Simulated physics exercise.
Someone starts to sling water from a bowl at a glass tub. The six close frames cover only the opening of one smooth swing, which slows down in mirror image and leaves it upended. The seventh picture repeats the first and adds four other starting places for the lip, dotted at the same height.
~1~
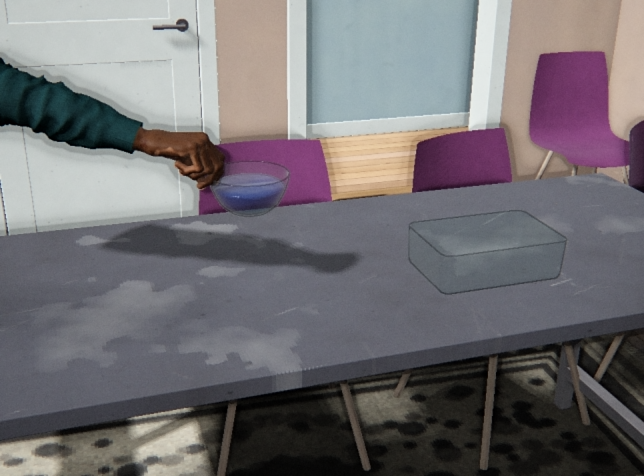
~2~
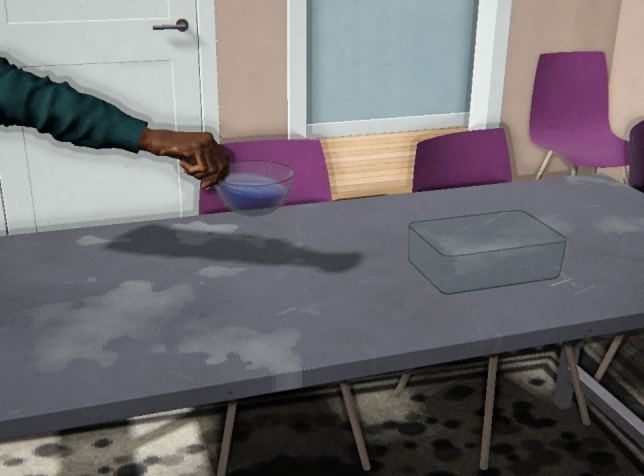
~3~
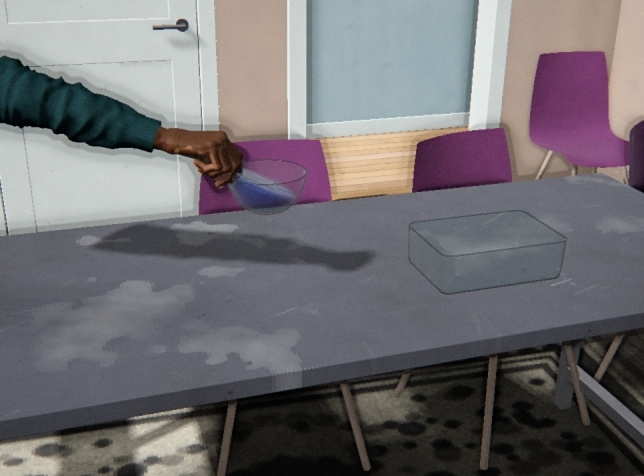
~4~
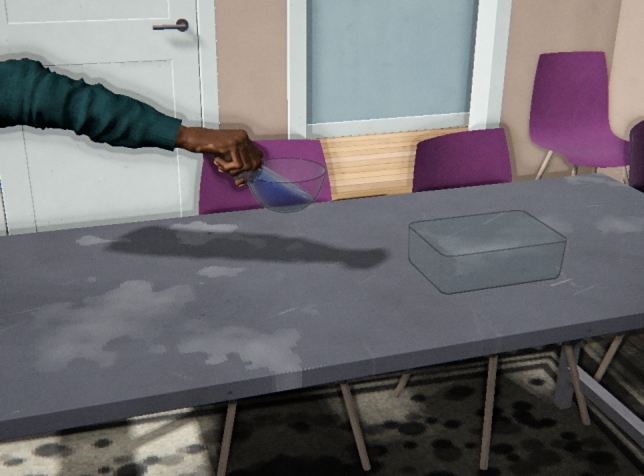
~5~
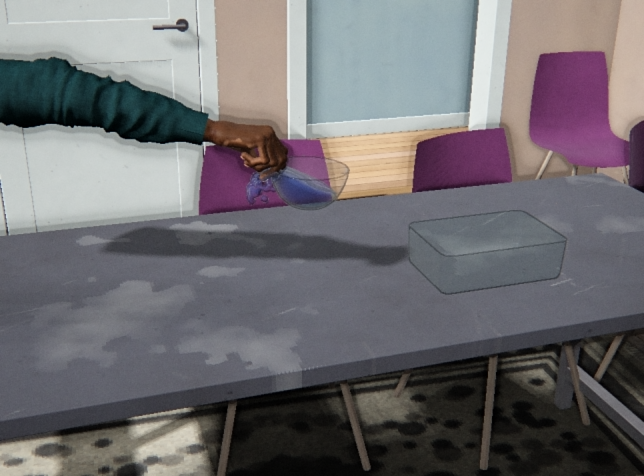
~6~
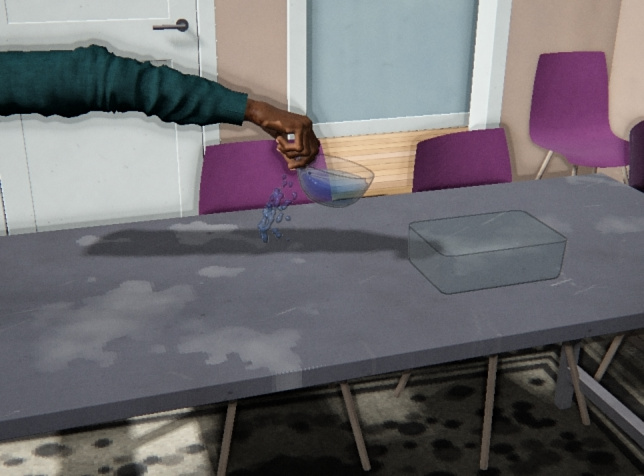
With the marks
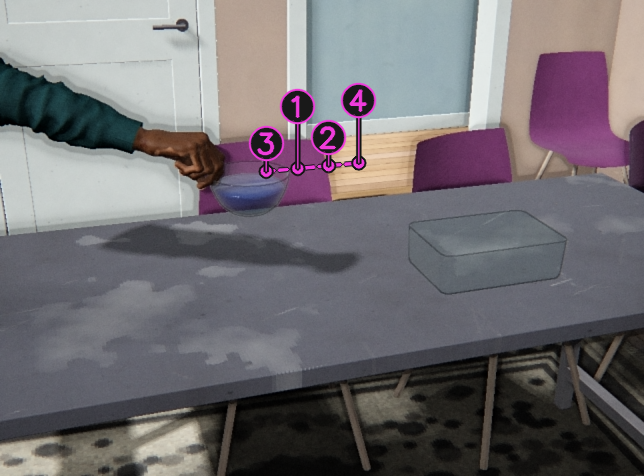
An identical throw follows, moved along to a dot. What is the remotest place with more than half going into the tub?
3.
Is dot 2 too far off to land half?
No, not at all.
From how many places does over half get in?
All of the four.
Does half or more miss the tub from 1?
No.
In magenta, 1 at (297, 168); 2 at (328, 165); 3 at (266, 171); 4 at (358, 162).
For dot 1, about 72 % lands in the tub, 12 % falls short and 16 % goes beside or beyond.
For dot 2, about 69 % lands in the tub, 13 % falls short and 18 % goes beside or beyond.
For dot 3, about 63 % lands in the tub, 27 % falls short and 10 % goes beside or beyond.
For dot 4, about 81 % lands in the tub, 12 % falls short and 7 % goes beside or beyond.
